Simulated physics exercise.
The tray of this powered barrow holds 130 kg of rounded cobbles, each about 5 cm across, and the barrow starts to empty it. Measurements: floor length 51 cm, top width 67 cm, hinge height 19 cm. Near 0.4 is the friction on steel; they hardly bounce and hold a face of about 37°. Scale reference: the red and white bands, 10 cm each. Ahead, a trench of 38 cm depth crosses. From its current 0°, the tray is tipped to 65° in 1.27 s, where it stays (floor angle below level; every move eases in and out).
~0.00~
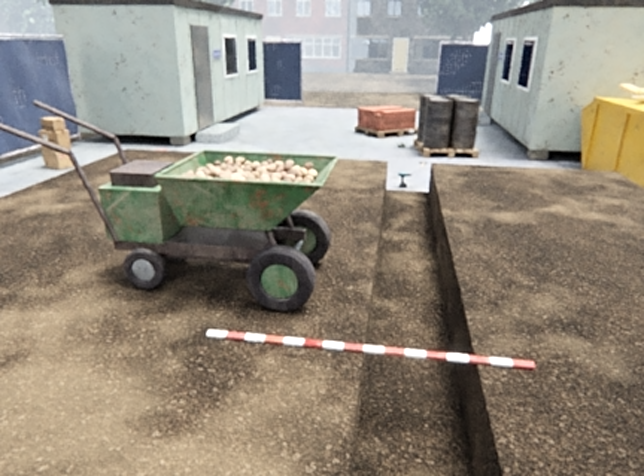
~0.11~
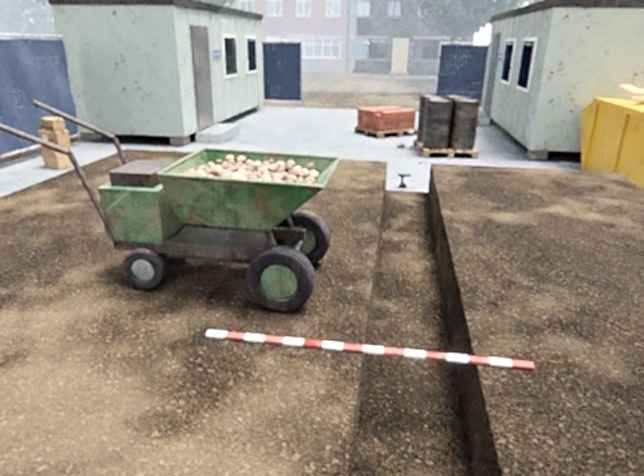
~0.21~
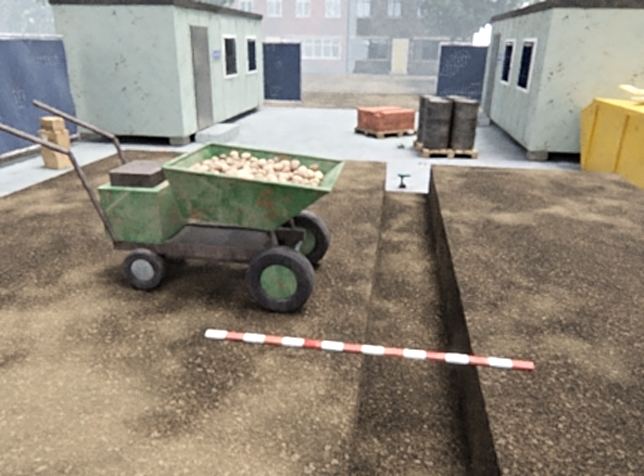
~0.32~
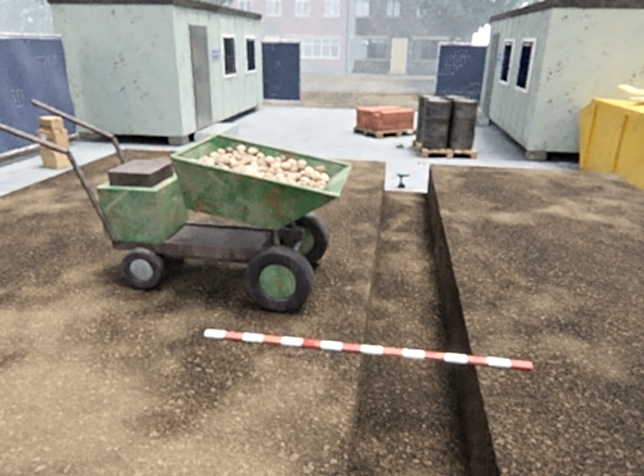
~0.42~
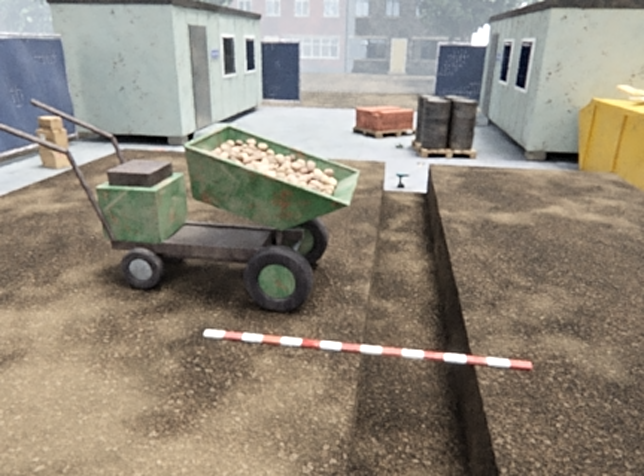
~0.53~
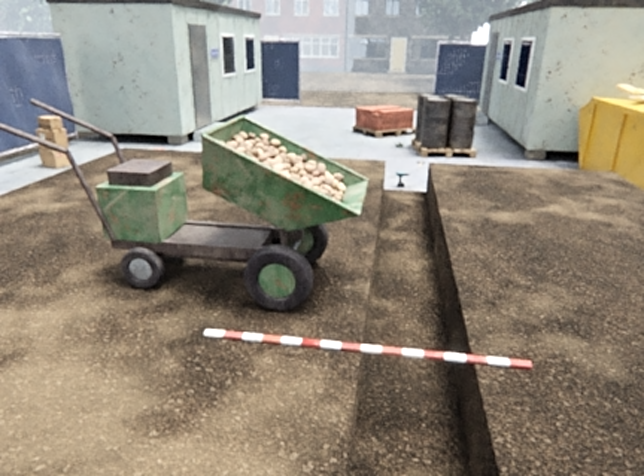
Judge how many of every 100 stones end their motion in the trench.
I would put it near 100 out of 100.
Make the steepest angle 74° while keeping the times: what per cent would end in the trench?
Some 100 in a hundred, I'd say.
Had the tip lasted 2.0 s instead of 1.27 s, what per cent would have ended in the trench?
100 per cent.
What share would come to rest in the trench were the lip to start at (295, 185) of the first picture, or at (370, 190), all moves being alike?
Close to 100 percent in the first case, 50 percent in the second.
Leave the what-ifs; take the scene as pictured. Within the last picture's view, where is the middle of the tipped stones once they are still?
(423, 342).
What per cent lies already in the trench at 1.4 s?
Around 40 per cent of it.
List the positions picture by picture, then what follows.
In the first frame, the tray is at 0°, its lip at (321, 186); the top of the load is at (260, 169).
In the second frame, lip at (323, 187), floor tilted 1°, highest stones at (249, 167); the stones move at 0.2 m/s on average.
In the third frame, lip at (329, 191), floor tilted 5°, highest stones at (246, 163); the stones move at 0.4 m/s on average.
In the fourth frame, lip at (338, 196), floor tilted 10°, highest stones at (239, 156); the stones move at 0.5 m/s on average.
In the fifth frame, lip at (348, 205), floor tilted 17°, highest stones at (241, 148); the stones move at 0.6 m/s on average.
In the sixth frame, lip at (359, 215), floor tilted 25°, highest stones at (244, 141); the stones move at 0.7 m/s on average.
After 0.9 s the floor is at 55°; 100 % in the tray; the foremost stones are at (384, 240).
After 1.4 s the floor is at 65°; 60 % in the tray, 40 % in the trench; the foremost stones are at (457, 323).
After 1.7 s the floor is at 65°; 21 % in the tray, 78 % in the trench; the foremost stones are at (472, 333).
After 3.7 s the floor is at 65°; 0 % in the tray, 100 % in the trench; the foremost stones are at (480, 325).
